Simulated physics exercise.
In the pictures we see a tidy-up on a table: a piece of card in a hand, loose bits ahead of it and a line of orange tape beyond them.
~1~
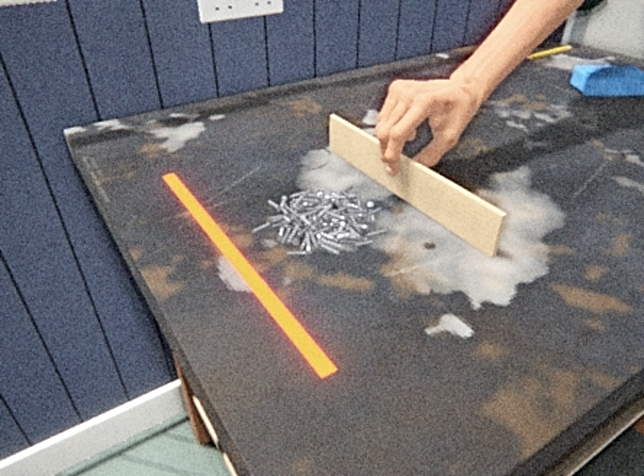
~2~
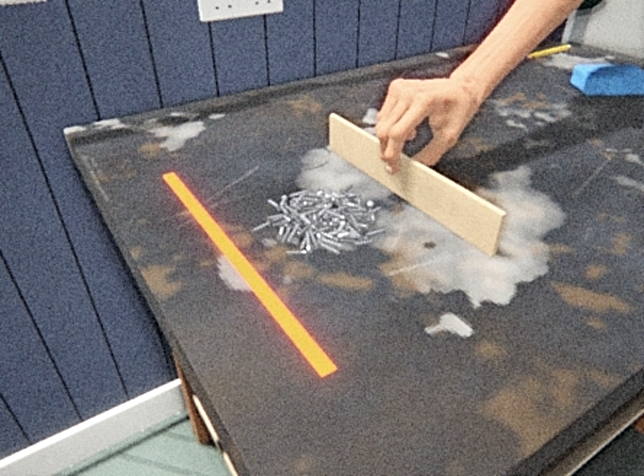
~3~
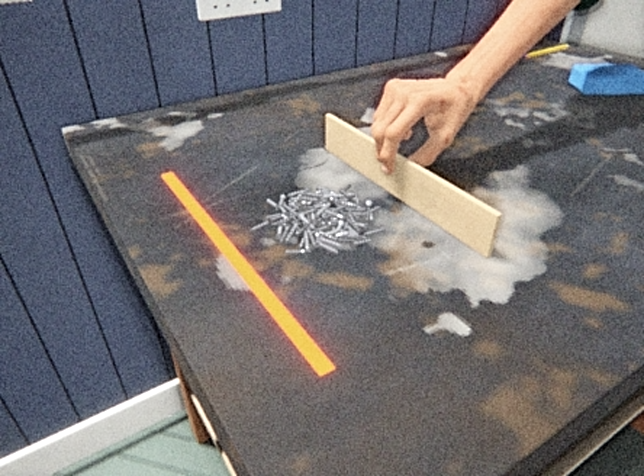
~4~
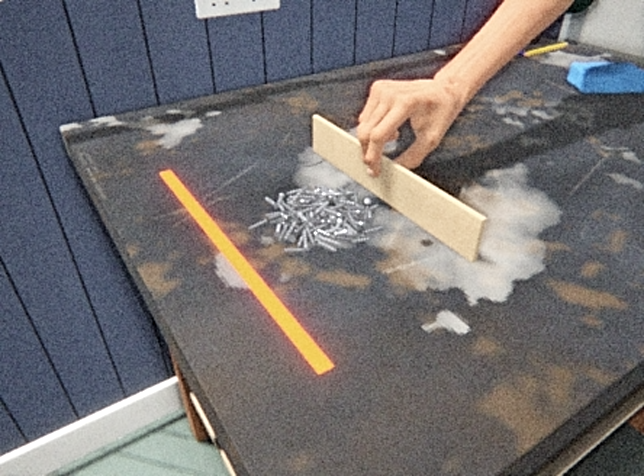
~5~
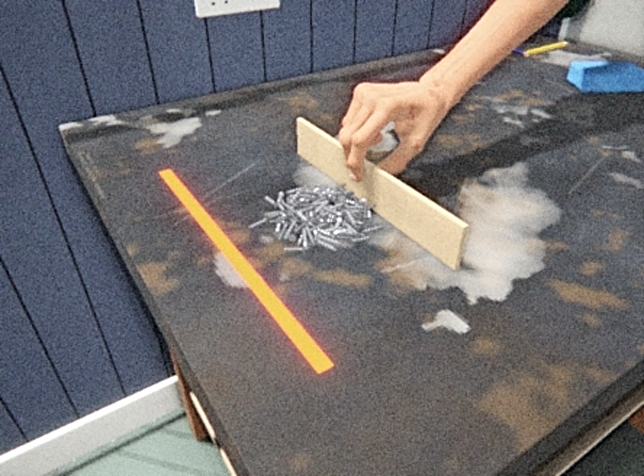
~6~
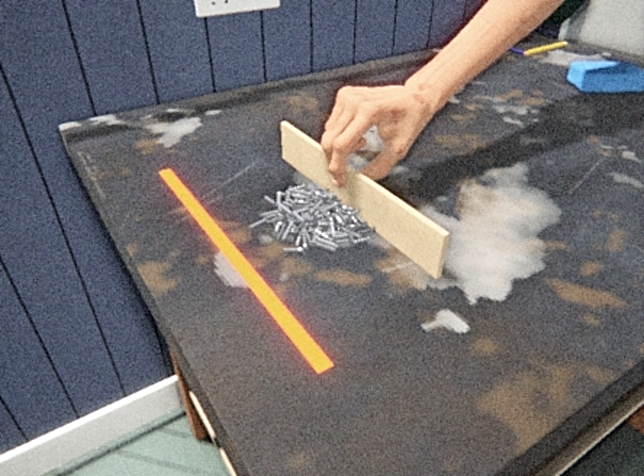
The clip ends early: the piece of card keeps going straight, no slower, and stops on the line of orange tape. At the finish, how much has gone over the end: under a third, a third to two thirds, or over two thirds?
Under a third.
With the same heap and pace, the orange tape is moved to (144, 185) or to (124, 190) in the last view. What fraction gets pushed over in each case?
Roughly 50 per cent the first time and 80 per cent the second.
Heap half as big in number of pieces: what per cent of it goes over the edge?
Expected share: Around 0 %.
Shortly afterwards, piece of card still moving, near (285, 188); heap all on the table, its front near (217, 251).
Next, piece of card stopped at the orange tape; heap only a few over the edge.
In the end, piece of card stopped at the orange tape; heap only a few over the edge.
